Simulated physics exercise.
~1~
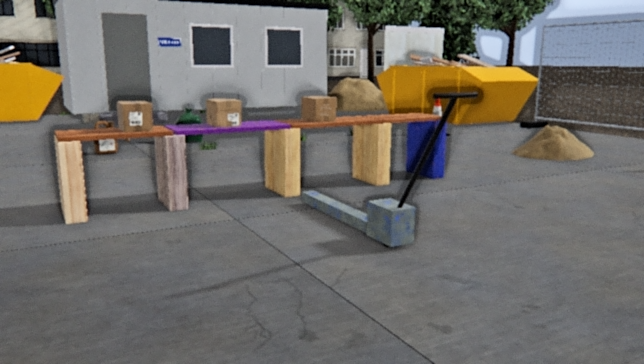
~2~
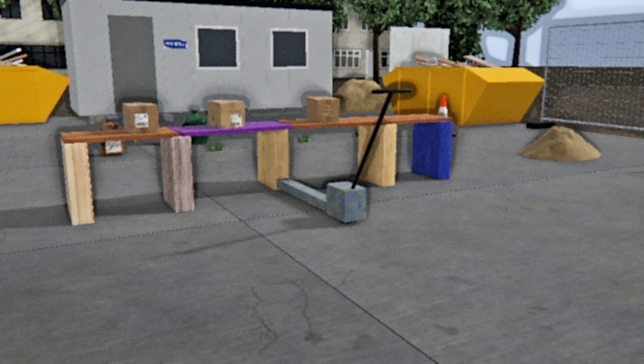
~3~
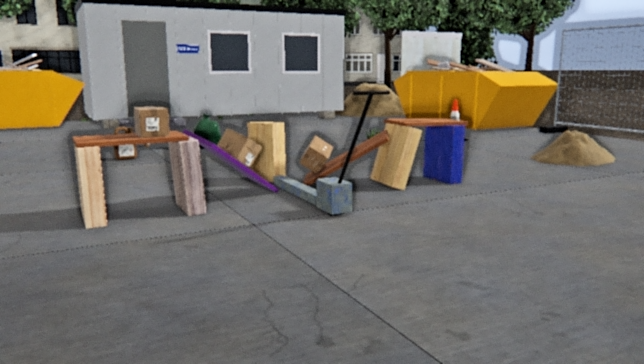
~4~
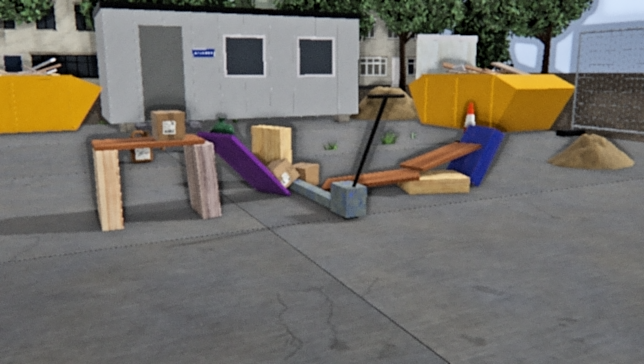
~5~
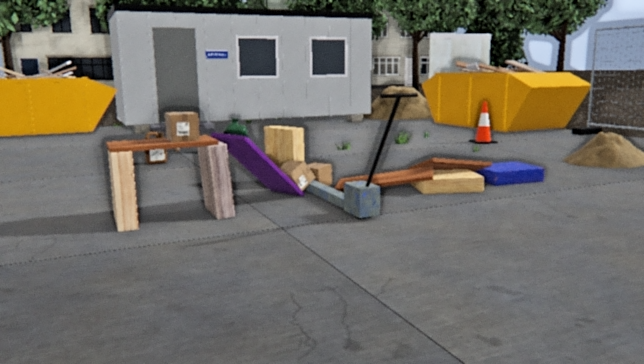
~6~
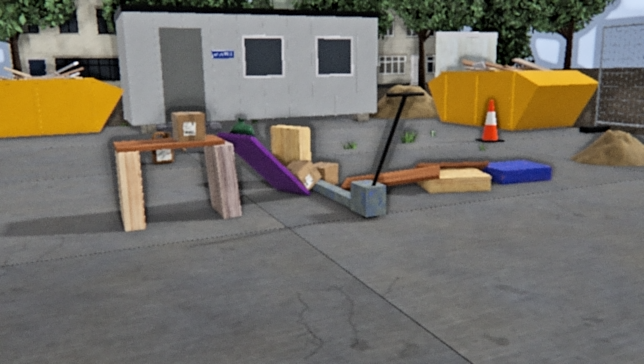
A row of boards on timber slabs collapsing as a jack slides in, leaving the left end standing and the blue upright flat.
